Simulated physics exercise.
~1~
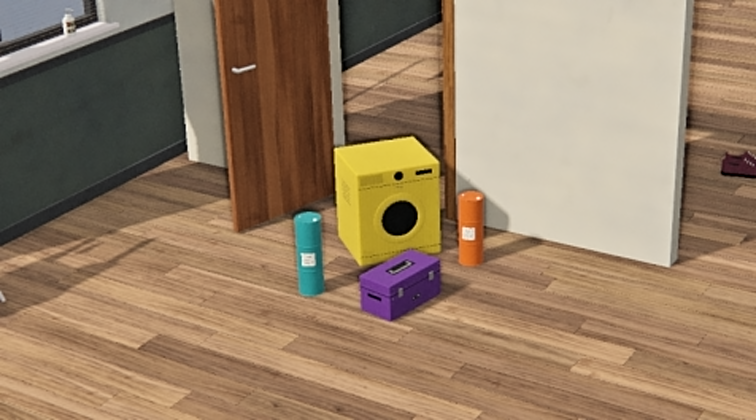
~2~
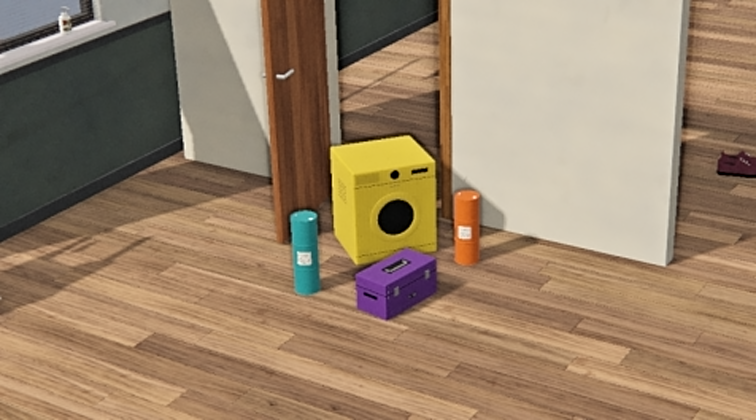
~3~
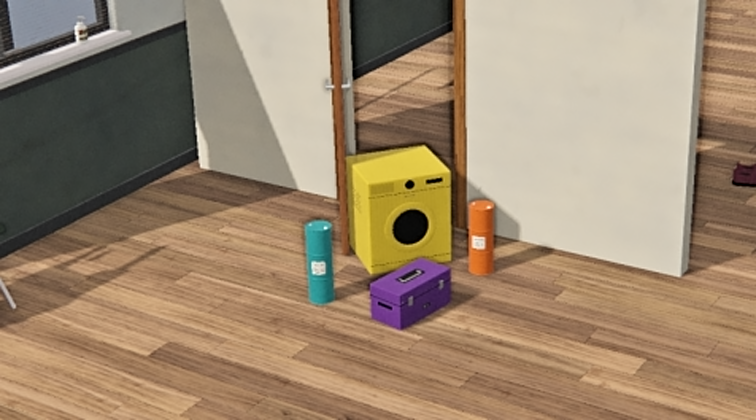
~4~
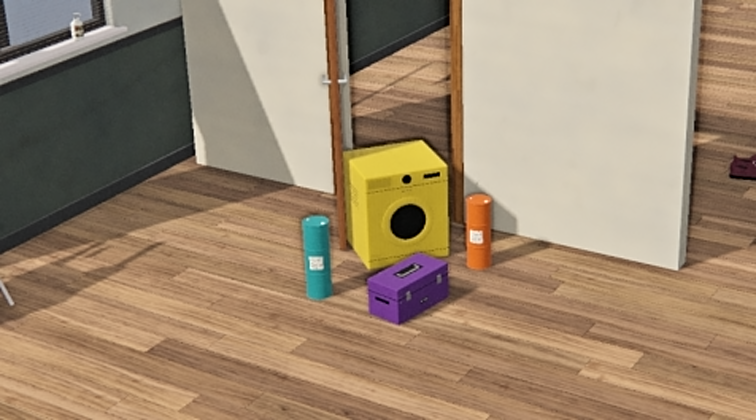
In the video, a wooden door swings steadily on its hinges beside a yellow front-loading washing machine, a purple toolbox, and turquoise and orange canisters, which all stay put around the doorway; at the end the door still stands partly open.
